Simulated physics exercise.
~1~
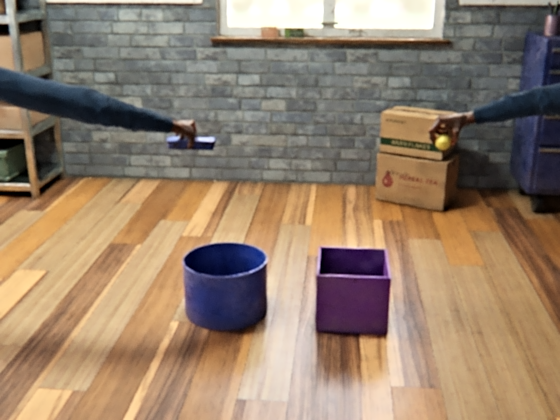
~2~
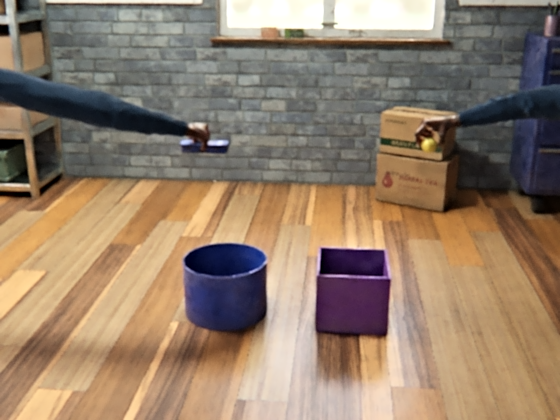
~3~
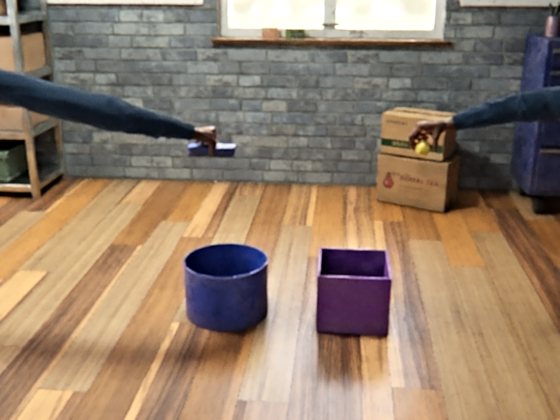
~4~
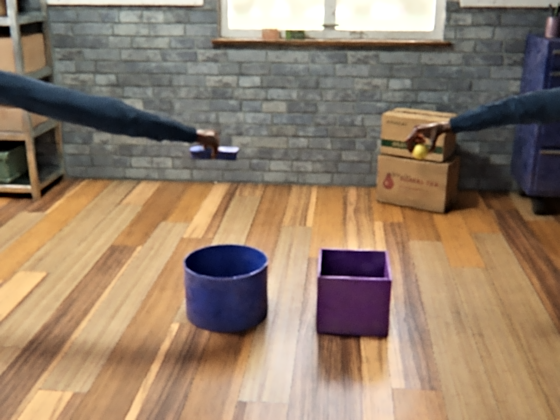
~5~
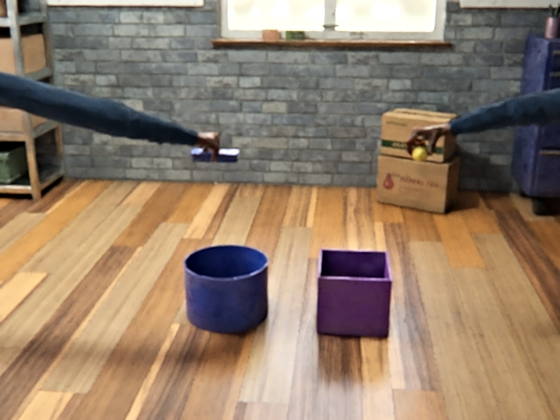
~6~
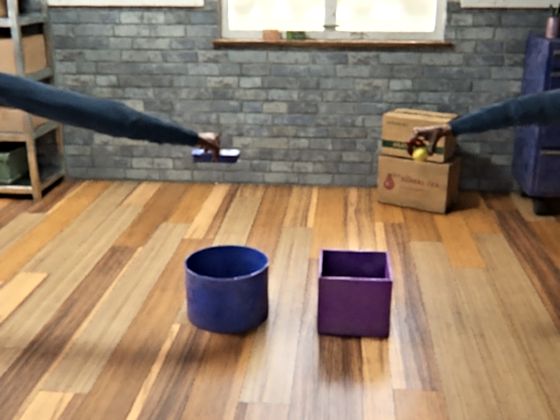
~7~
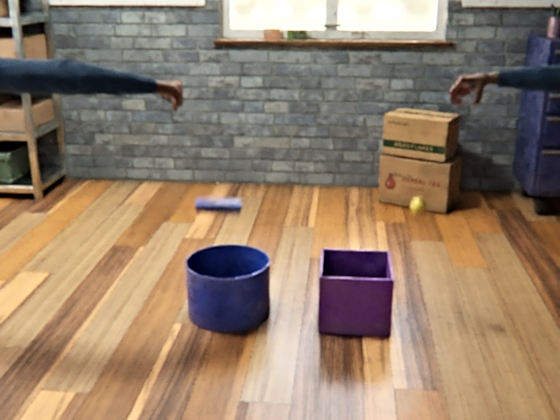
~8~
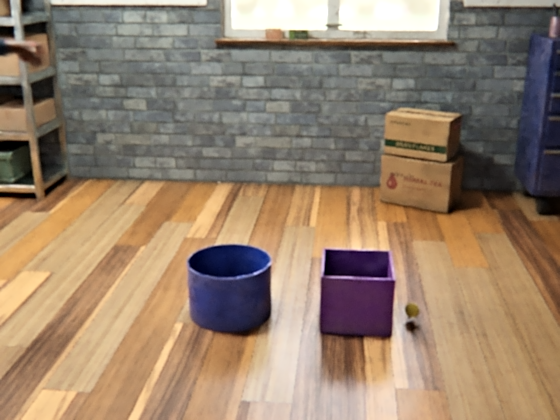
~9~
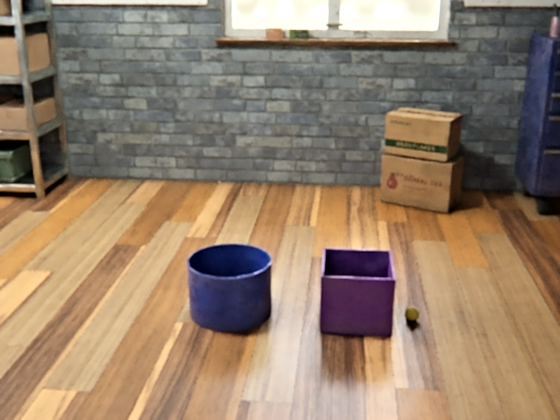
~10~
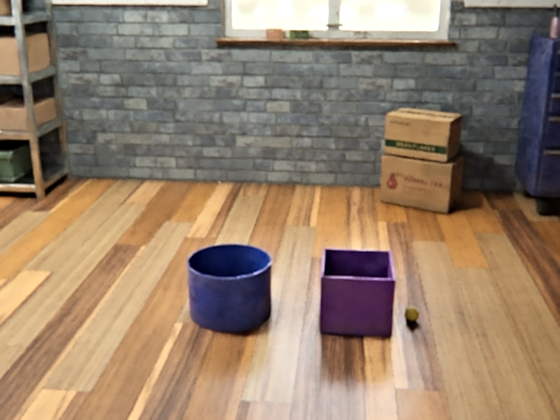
To begin with, two arms reach in from opposite sides above a wooden floor, the left hand holding a blue case and the right hand a yellow lemon, with a round blue bucket and a square purple crate standing below. The case drifts slightly right and the lemon slightly left before both hands hold nearly still. Then the hands let go, and both objects fall as the arms draw back. The case disappears into the blue bucket, while the lemon lands on the floor just right of the purple crate. It rests there, outside the containers, with the case out of sight.
